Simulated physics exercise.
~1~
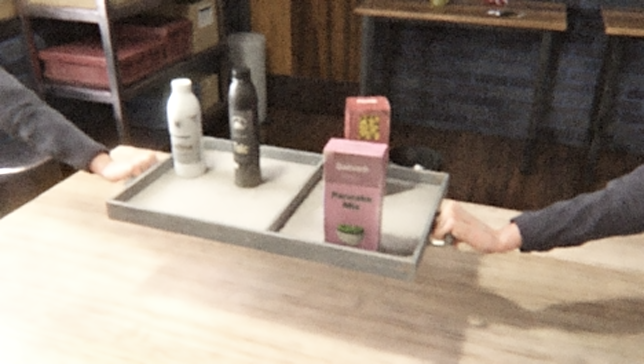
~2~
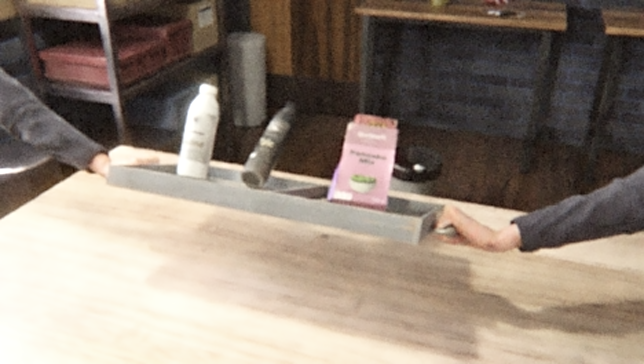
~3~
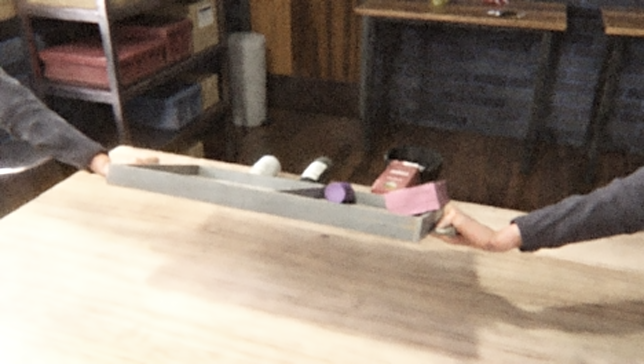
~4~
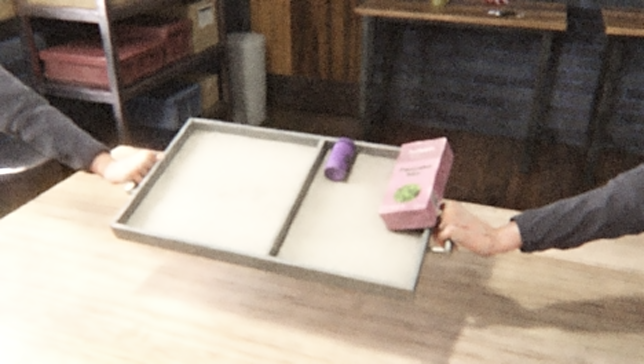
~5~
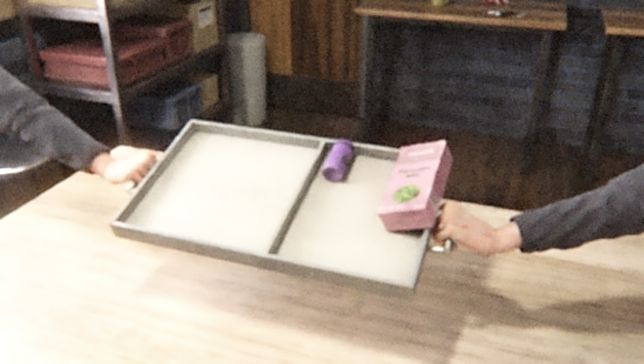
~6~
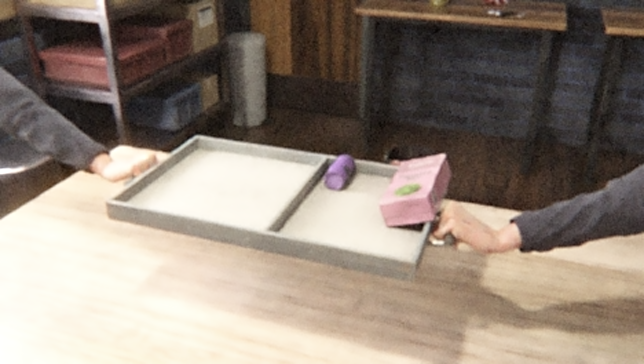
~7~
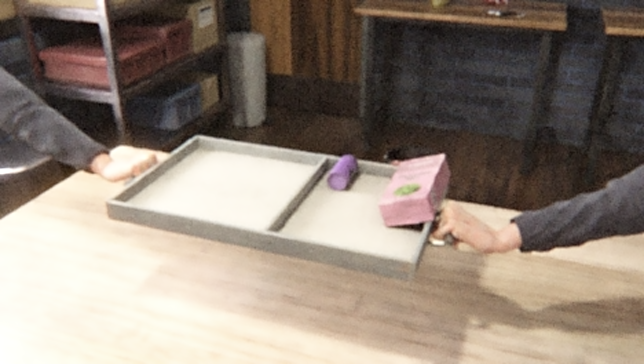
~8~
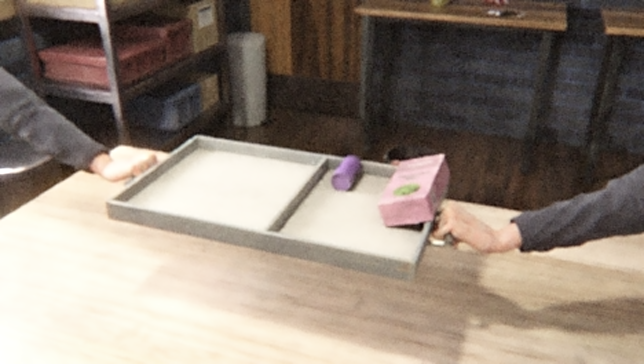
A tilting tray held by two hands spills both bottles, leaving two toppled items aboard.
